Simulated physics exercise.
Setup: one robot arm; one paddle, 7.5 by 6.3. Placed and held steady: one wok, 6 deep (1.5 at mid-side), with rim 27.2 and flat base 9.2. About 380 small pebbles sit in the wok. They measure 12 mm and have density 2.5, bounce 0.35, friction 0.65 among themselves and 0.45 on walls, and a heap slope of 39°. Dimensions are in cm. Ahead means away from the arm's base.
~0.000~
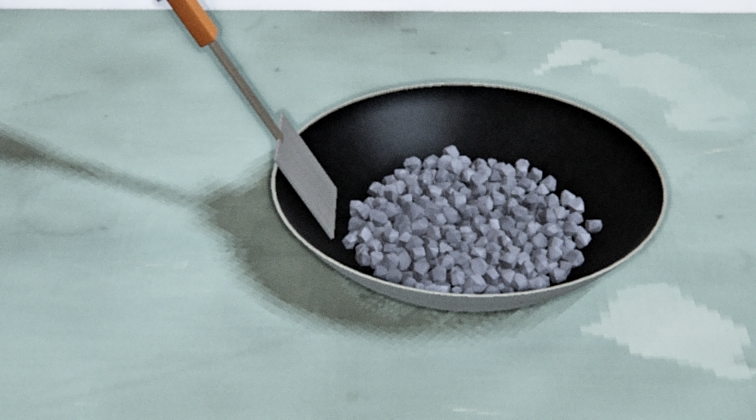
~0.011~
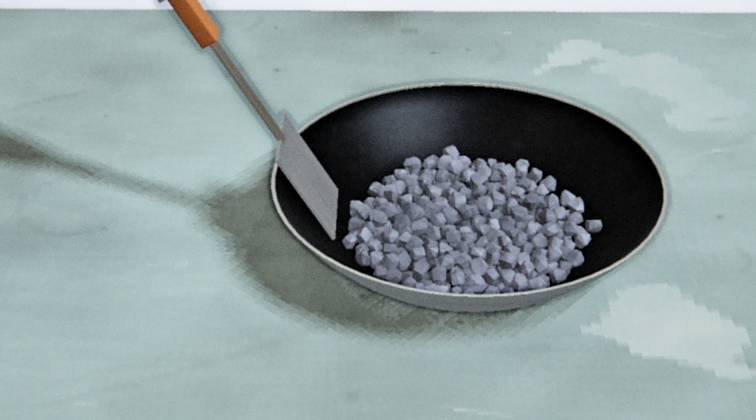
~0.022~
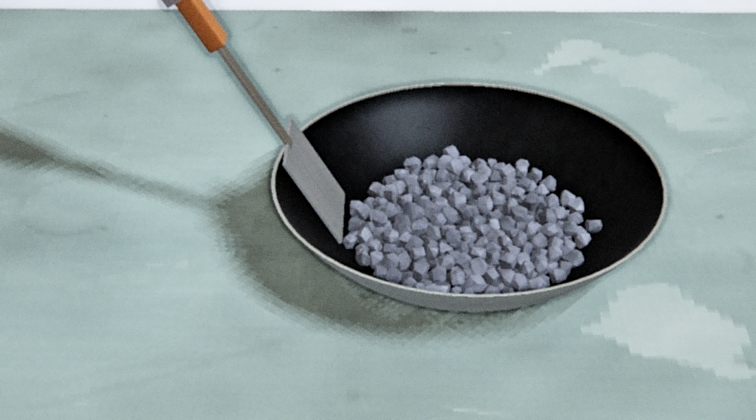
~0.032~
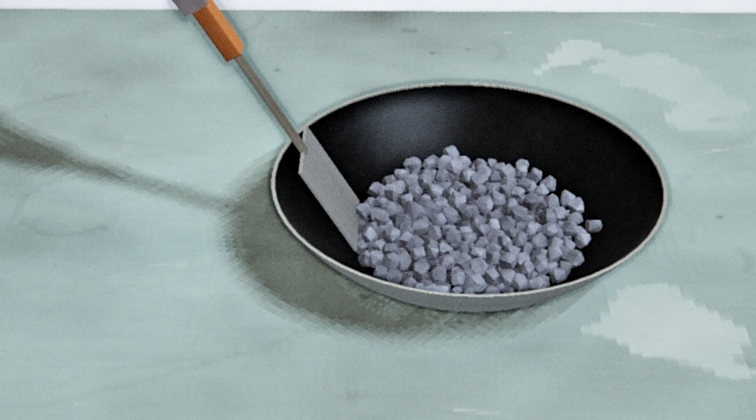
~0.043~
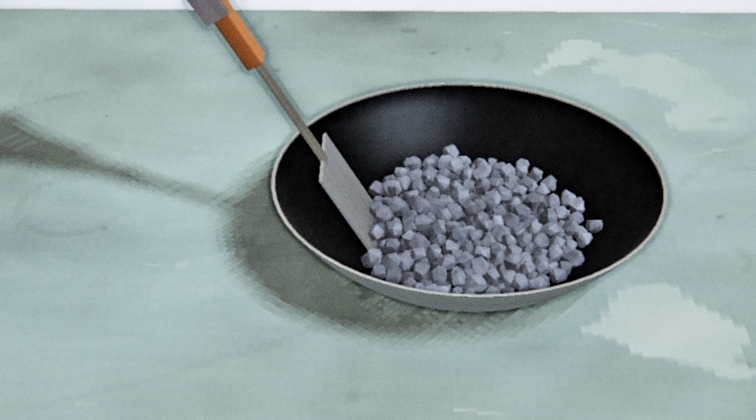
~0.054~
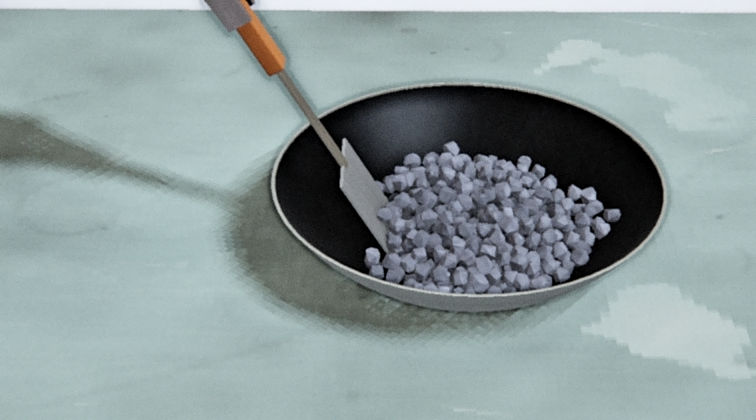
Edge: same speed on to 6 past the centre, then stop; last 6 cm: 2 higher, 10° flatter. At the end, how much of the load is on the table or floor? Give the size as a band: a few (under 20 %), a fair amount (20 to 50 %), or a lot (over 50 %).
A few, under 20 %.
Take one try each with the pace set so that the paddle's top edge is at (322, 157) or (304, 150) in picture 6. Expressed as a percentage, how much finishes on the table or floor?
Roughly 10 and 0 percent.
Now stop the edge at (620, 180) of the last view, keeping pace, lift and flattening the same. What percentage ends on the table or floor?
Roughly 40 per cent.
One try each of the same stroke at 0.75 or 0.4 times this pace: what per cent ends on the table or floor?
Roughly 5 % and roughly 0 %.
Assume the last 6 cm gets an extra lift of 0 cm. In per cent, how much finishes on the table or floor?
About 10 %.
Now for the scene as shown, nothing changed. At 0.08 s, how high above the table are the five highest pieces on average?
6 cm or so.
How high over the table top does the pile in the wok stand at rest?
Top of the heap: Roughly 7.0 cm above the table top.
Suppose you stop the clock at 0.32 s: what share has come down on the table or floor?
It is near 10 percent.
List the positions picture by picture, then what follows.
Paddle top edge at (278, 135), sloping 60°; upper third of the load around (465, 217), from x 350 to 595, top at y 155; 382 in the wok, in the first picture.
Paddle top edge at (280, 136), sloping 60°; upper third of the load around (465, 217), from x 350 to 595, top at y 155, in the second picture.
Paddle top edge at (287, 140), sloping 60°; upper third of the load around (465, 217), from x 350 to 595, top at y 155, in the third picture.
Paddle top edge at (303, 148), sloping 60°; upper third of the load around (464, 219), from x 360 to 595, top at y 155, in the fourth picture.
Paddle top edge at (322, 156), sloping 60°; upper third of the load around (466, 215), from x 370 to 595, top at y 155, in the fifth picture.
Paddle top edge at (343, 162), sloping 60°; upper third of the load around (480, 212), from x 370 to 610, top at y 150; 382 in the wok, in the sixth picture.
After 0.08 s, sloping 60°, highest piece 6 above the table; 382 in the wok.
After 0.11 s, sloping 57°, highest piece 8 above the table; 381 in the wok, 1 on the blade or in flight.
After 0.32 s, sloping 50°, highest piece 7 above the table; 334 in the wok, 37 on the table or floor, 11 on the blade or in flight.
After 1.37 s, sloping 50°, highest piece 7 above the table; 334 in the wok, 48 on the table or floor.
At rest, 334 in the wok, 48 on the table or floor. That is 13 % on the table or floor.
